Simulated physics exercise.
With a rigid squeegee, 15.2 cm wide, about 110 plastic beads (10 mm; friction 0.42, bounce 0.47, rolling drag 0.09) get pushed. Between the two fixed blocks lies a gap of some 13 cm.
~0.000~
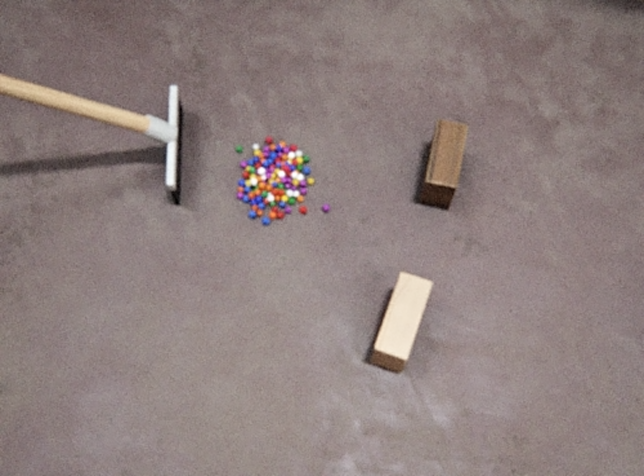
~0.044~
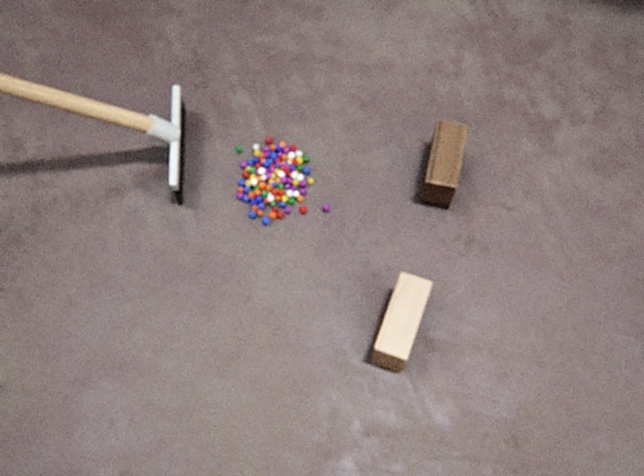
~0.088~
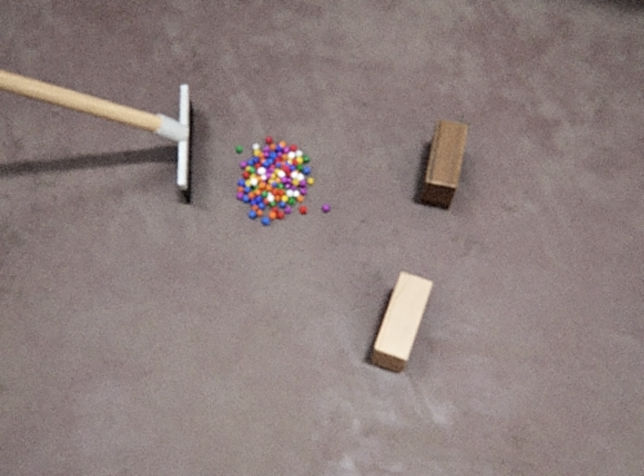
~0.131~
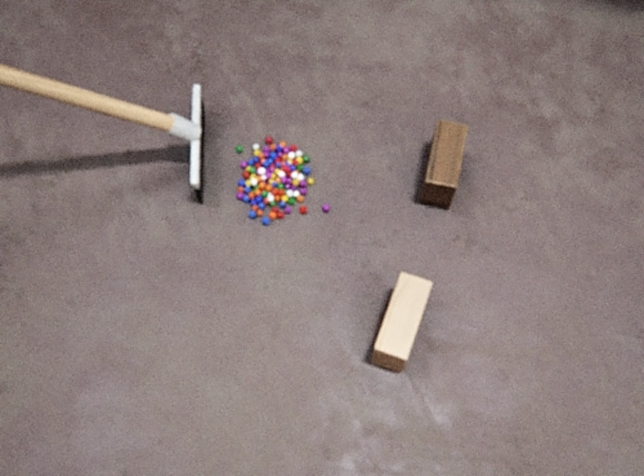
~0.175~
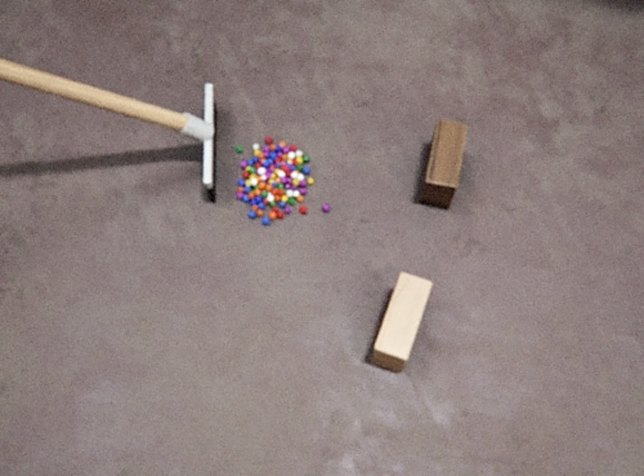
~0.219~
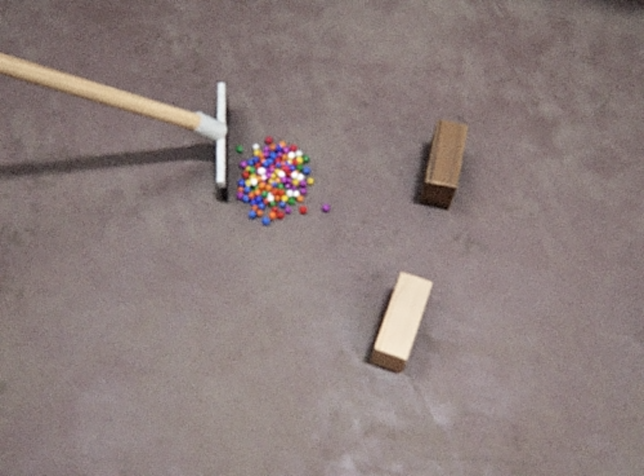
A white squeegee on a pale wooden handle slides slowly to the right across a grey-brown surface, toward a loose pile of small multicoloured beads. It closes the gap until its blade is right beside the pile's left edge, while the beads and the two wooden blocks, one dark and one light, stay still.
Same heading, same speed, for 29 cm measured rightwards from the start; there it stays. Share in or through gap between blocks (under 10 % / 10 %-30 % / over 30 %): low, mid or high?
Low.
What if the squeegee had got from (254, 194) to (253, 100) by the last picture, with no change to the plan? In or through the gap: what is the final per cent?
Through 20.
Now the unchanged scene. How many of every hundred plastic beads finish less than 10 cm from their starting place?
About 30 %.
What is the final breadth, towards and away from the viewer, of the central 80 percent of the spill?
I'd reckon some 24 centimetres.
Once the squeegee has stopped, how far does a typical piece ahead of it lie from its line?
About 3 cm from the line.
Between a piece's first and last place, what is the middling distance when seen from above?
Around 20 cm, measured level.
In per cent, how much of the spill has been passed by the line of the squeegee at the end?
Near 40 percent, give or take.
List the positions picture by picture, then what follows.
The first picture shows squeegee from (171, 186) to (175, 93); moved 0.0 cm; pieces shifted so far, 0; middle of the spill at (269, 176); block at (404, 315); block at (447, 153).
The second picture shows squeegee from (174, 186) to (178, 93); moved 0.4 cm; pieces shifted so far, 0; middle of the spill at (269, 176).
The third picture shows squeegee from (183, 185) to (186, 92); moved 1.5 cm; pieces shifted so far, 0; middle of the spill at (269, 176).
The fourth picture shows squeegee from (195, 185) to (198, 92); moved 3.2 cm; pieces shifted so far, 0; middle of the spill at (269, 176).
The fifth picture shows squeegee from (208, 184) to (210, 91); moved 4.9 cm; pieces shifted so far, 0; middle of the spill at (269, 176).
The sixth picture shows squeegee from (221, 183) to (222, 90); moved 6.6 cm; pieces shifted so far, 0; middle of the spill at (269, 176); block at (404, 315); block at (447, 153). Its speed is about 0.39 m/s, heading 20 degrees away from the viewer.
Then, at 0.53 s, squeegee 19 cm from its start, spill 16 cm wide; held up before the blocks 100 %.
After 0.84 s, squeegee 31 cm from its start, spill 22 cm wide; round the far block 20 %, held up before the blocks 80 %.
After 1.10 s, squeegee 31 cm from its start, spill 26 cm wide; round the far block 30 %, held up before the blocks 70 %.
In the end, at 1.6 s, in or through the gap 0 %, round the near block 0 %, round the far block 30 %, held up before the blocks 70 %.
